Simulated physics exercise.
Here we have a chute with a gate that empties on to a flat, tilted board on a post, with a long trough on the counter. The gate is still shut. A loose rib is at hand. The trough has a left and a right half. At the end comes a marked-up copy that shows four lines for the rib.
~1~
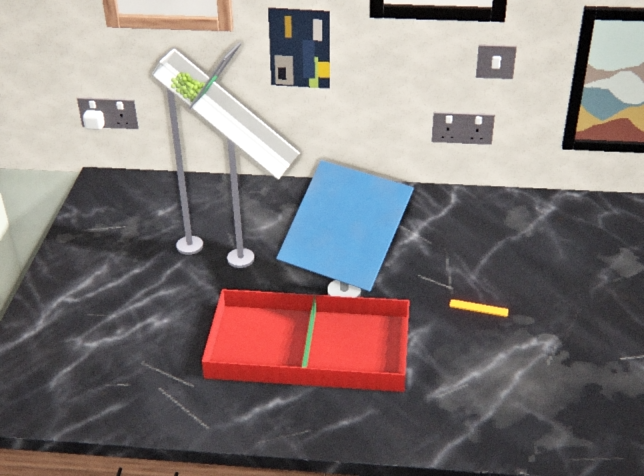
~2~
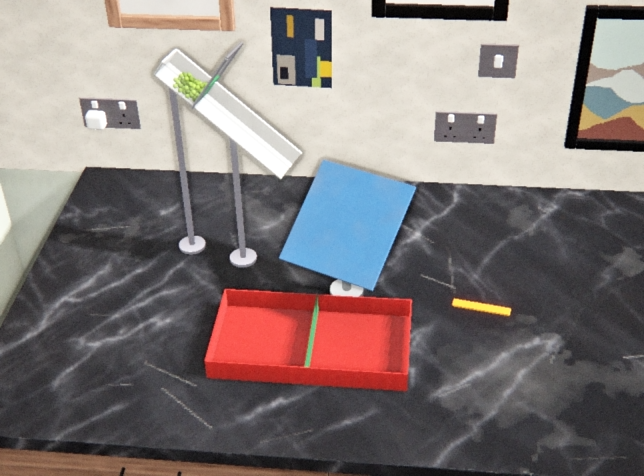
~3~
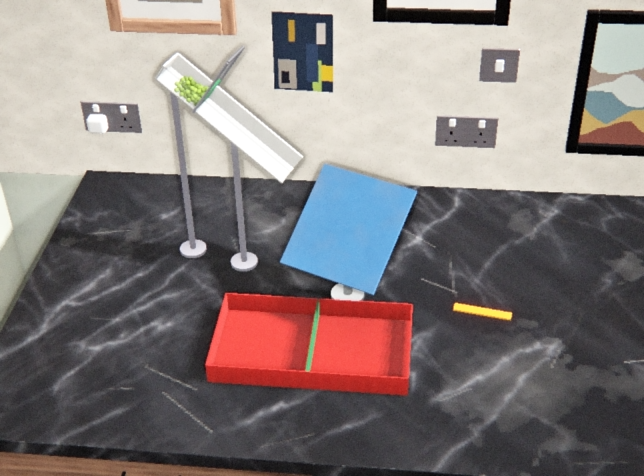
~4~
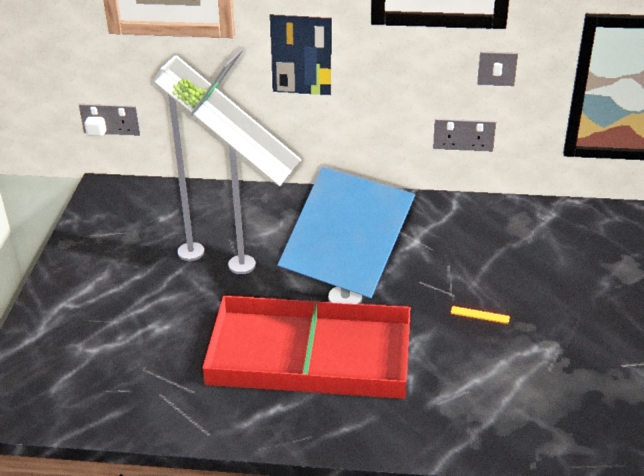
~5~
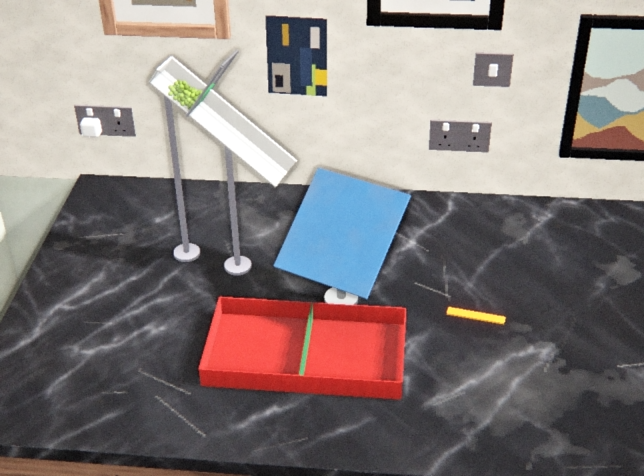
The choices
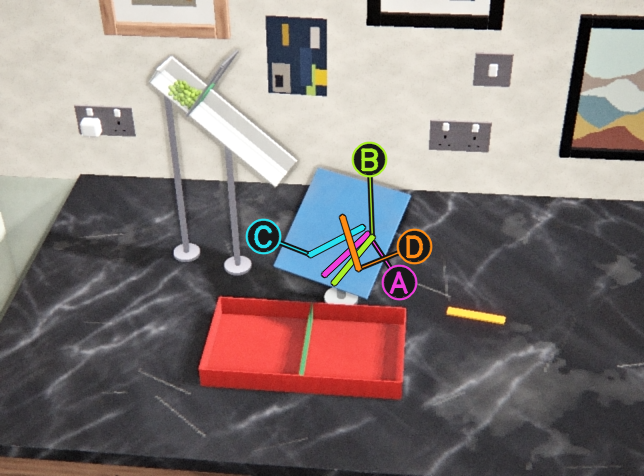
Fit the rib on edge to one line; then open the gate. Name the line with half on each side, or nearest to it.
I would pick line B.
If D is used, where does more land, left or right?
More lands on the right.
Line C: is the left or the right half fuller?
More lands on the left.
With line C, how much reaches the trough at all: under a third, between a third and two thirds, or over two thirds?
It is over two thirds.
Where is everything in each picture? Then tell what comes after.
The first picture shows load behind the gate (191, 86), dried peas; lip of the chute (284, 172), sloping gently.
The second picture shows middle of the board (347, 223), tilted fairly steeply; middle of its low edge (324, 274); of its high edge (368, 173).
The third picture shows front corners of the trough (206, 365) and (408, 378); front end of its middle wall (306, 372); gate still shut (212, 88).
The fourth picture shows middle of the load (193, 93); lip (286, 178).
The fifth picture shows middle of the load (188, 94); lip (281, 179).
On the marked copy, line A from (368, 234) to (324, 274); line B from (372, 237) to (334, 282); line C from (362, 227) to (310, 254); line D from (342, 217) to (358, 268).
For line A, of what is caught, almost all in the left half, about a tenth in the right.
For line B, of what is caught, roughly half in the left half, roughly half in the right.
For line C, of what is caught, almost all in the left half, just a few in the right.
For line D, of what is caught, about a tenth in the left half, the larger part in the right.
